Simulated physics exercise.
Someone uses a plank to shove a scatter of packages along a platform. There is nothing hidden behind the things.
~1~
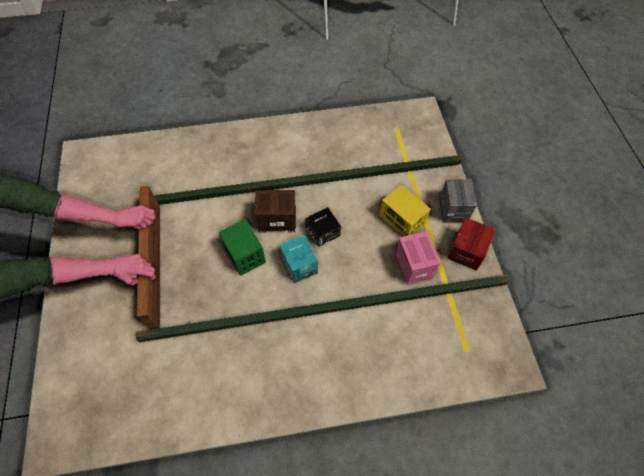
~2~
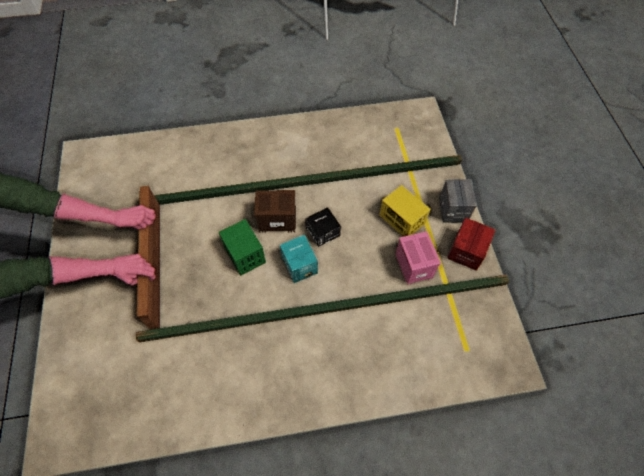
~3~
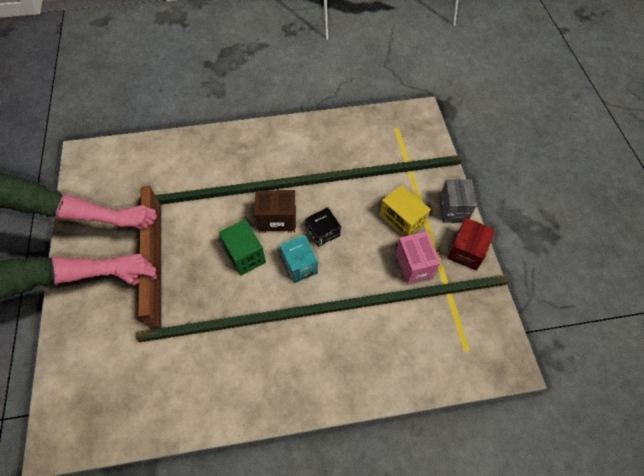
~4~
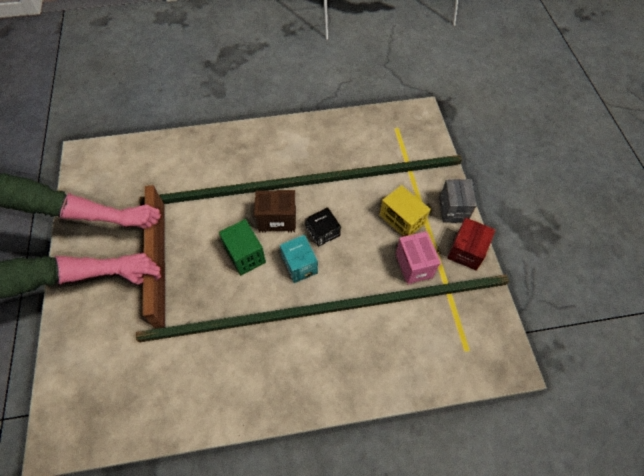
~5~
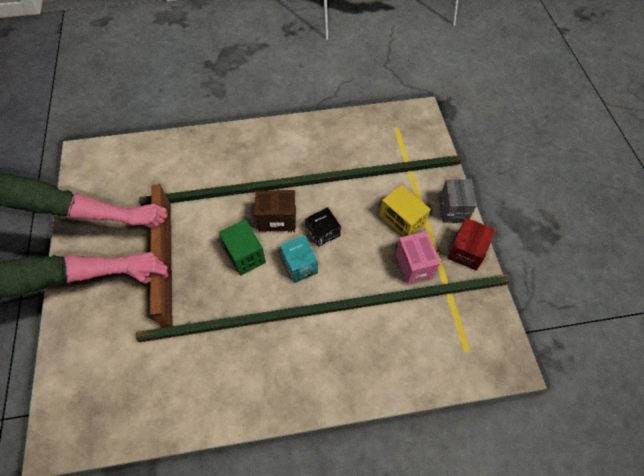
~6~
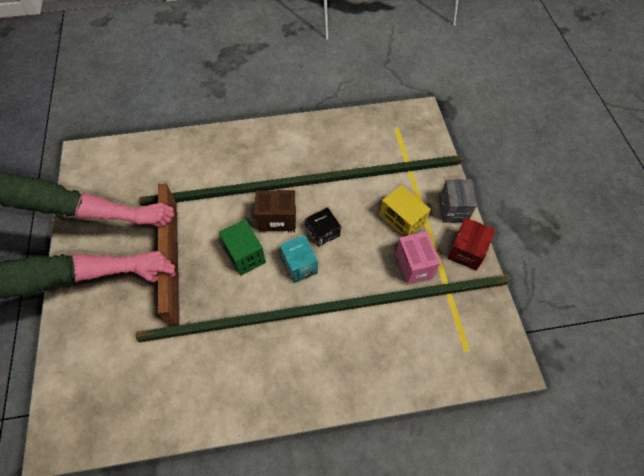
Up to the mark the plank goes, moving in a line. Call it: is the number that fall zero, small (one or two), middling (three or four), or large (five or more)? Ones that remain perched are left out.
It is middling.
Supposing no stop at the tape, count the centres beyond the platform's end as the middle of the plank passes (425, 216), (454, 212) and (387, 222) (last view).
The numbers are 3, 4 and 0.
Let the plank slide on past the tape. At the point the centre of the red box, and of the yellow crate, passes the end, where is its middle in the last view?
The middle is at (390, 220) when it's the red box, and at (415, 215) when it's the yellow crate.
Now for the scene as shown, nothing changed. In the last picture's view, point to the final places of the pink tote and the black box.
About (485, 255), and the other about (463, 200).
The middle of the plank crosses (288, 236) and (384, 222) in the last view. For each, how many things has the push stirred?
Respectively 4 and 8.
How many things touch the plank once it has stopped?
The answer is 2.
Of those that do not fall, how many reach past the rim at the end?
The count is 1.
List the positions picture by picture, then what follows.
The first frame shows grey box (457, 201); red box (471, 244); yellow crate (404, 212); plank (150, 255); tape (427, 225).
The second frame shows red box (471, 244); turquoise box (299, 259).
The third frame shows yellow crate (404, 212); green crate (243, 248).
The fourth frame shows grey box (457, 201); black box (323, 227).
The fifth frame shows red box (471, 244); brown tote (276, 212).
The sixth frame shows grey box (457, 201); red box (471, 244); yellow crate (404, 212); plank (168, 253); tape (427, 225).
A little later, none off yet; grey box at rest near (457, 201); red box at rest near (471, 244); yellow crate at rest near (404, 212).
When it is over, the number that fall off is three or four; down, yellow crate, red box and grey box.
